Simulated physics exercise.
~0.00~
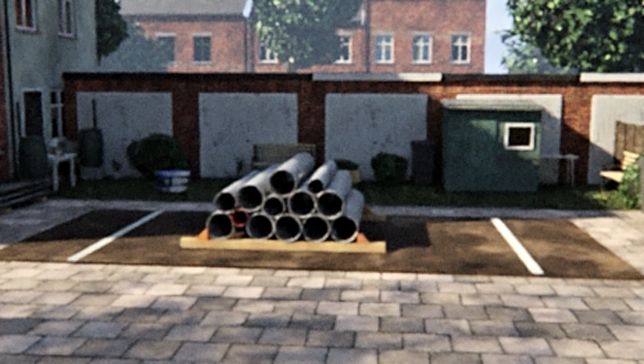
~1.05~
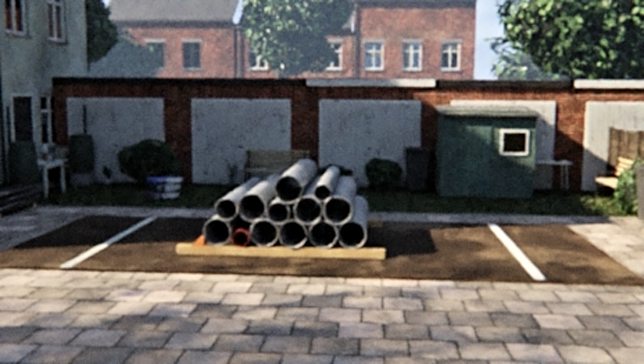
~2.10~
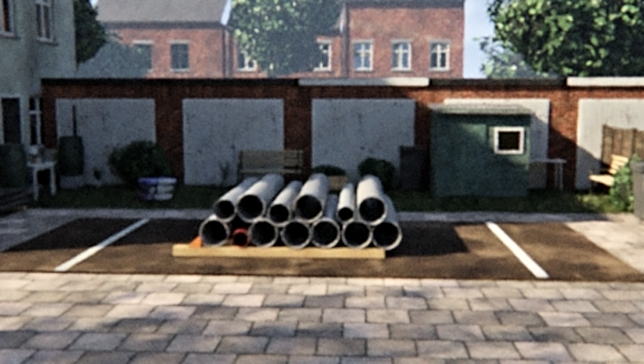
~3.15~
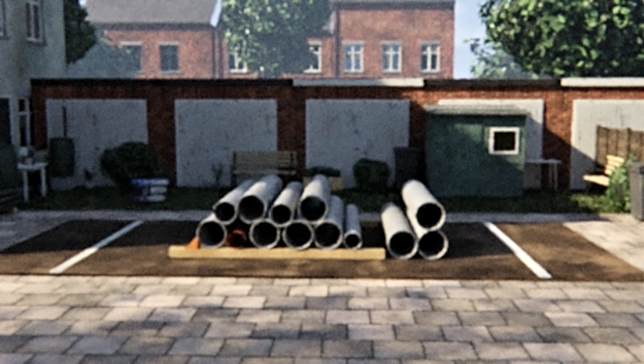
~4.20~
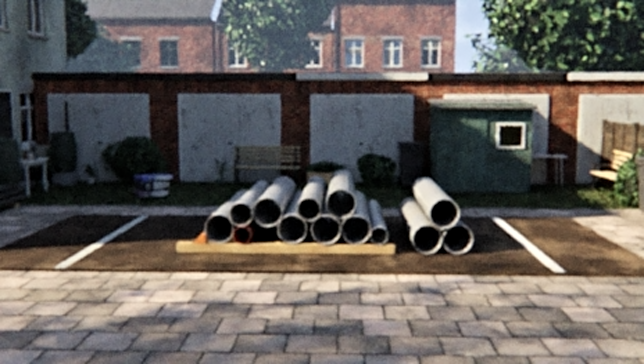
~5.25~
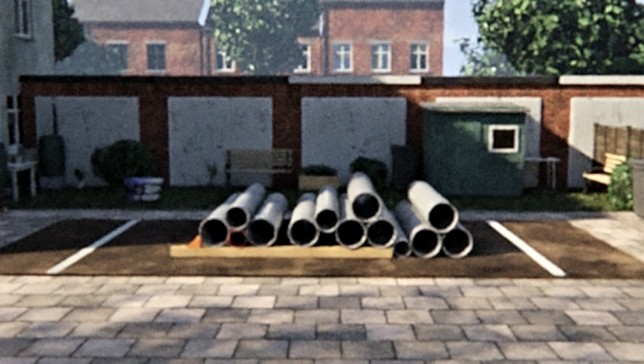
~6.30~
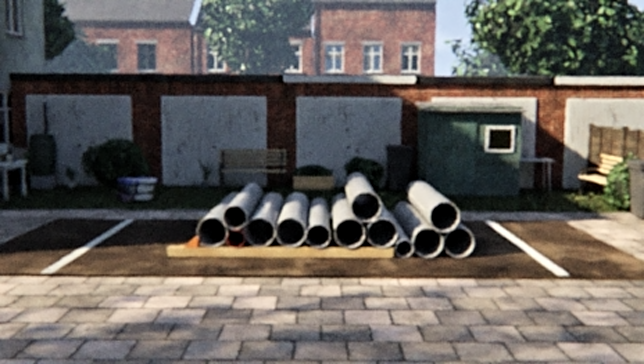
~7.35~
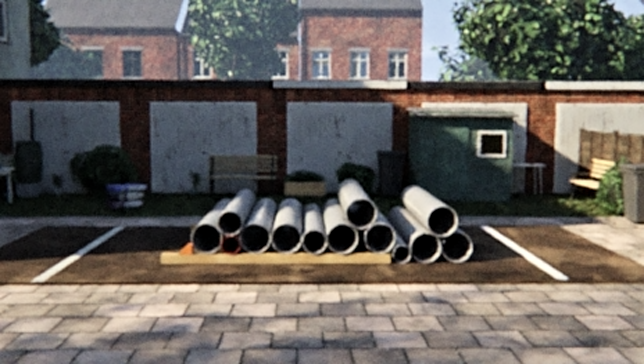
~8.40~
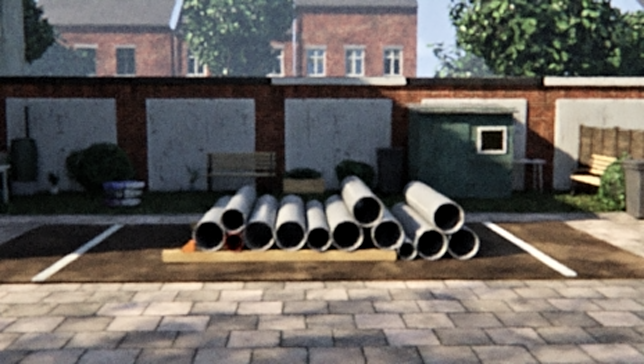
Stacked grey pipes slumping and spreading rightward in a walled yard, several dropping beside the wooden bearers and settling between white lines.
